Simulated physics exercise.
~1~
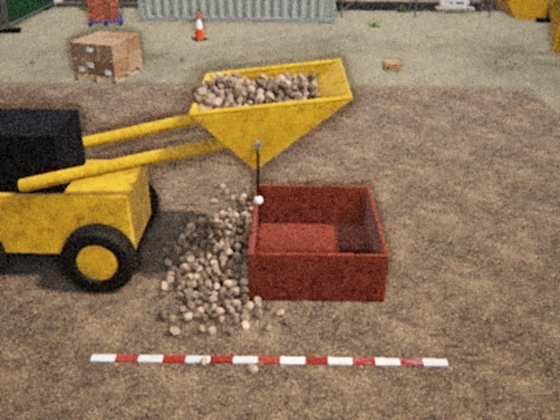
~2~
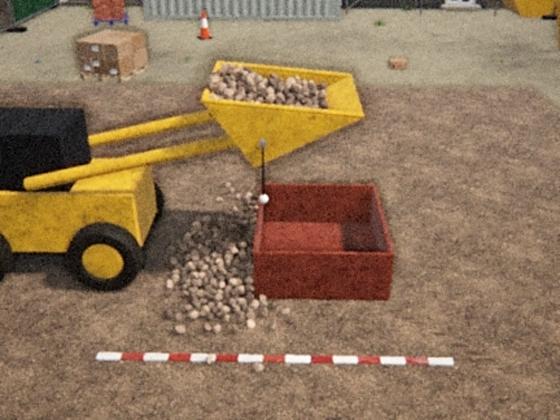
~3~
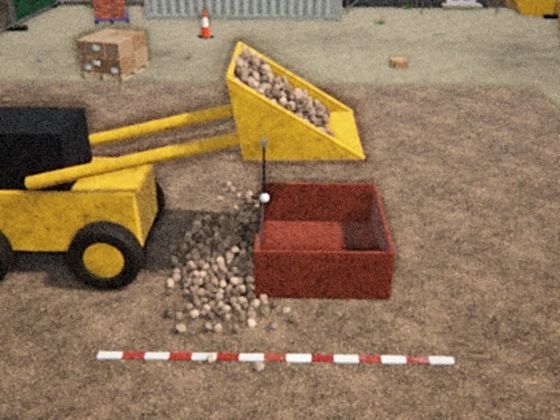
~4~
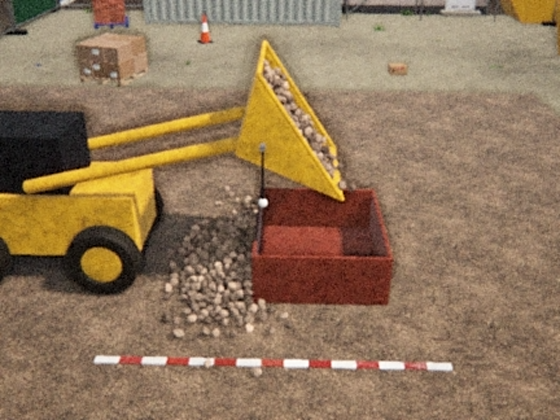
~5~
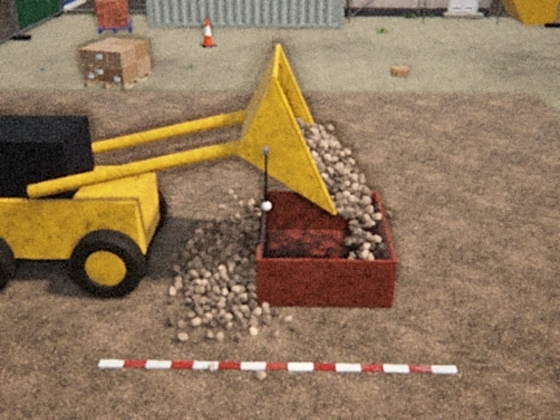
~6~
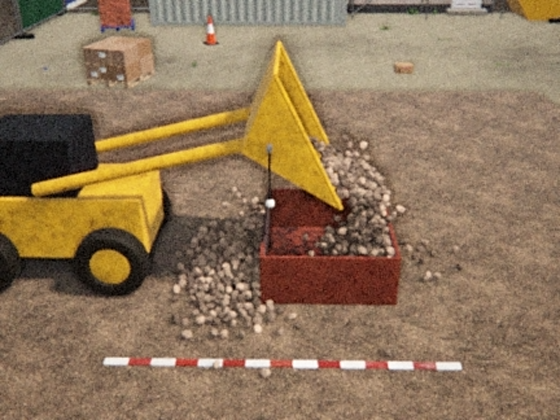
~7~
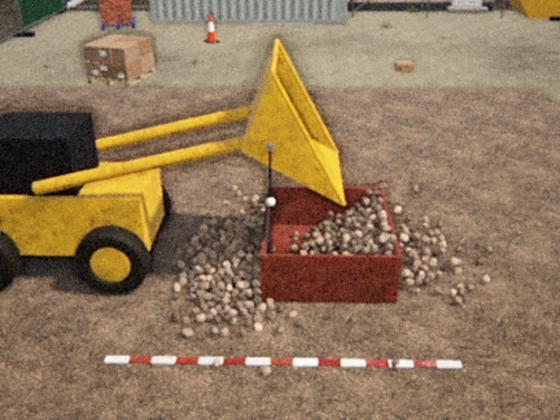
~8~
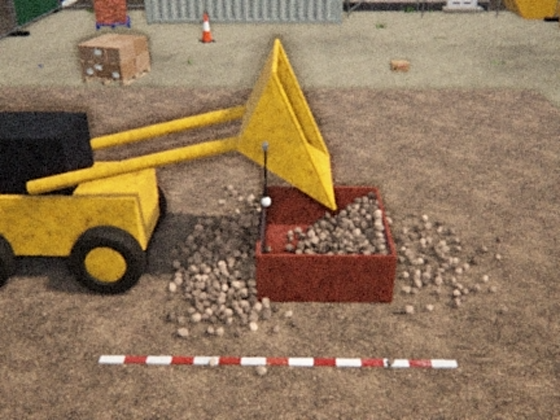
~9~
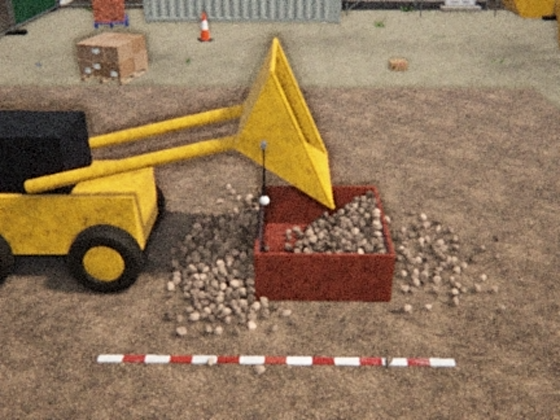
On a dirt yard, a yellow loader tipped its raised bucket forward and poured pale stones into a red bin beside an earlier heap, with some spilling past the right side, until the bucket hung empty and the stones lay still.
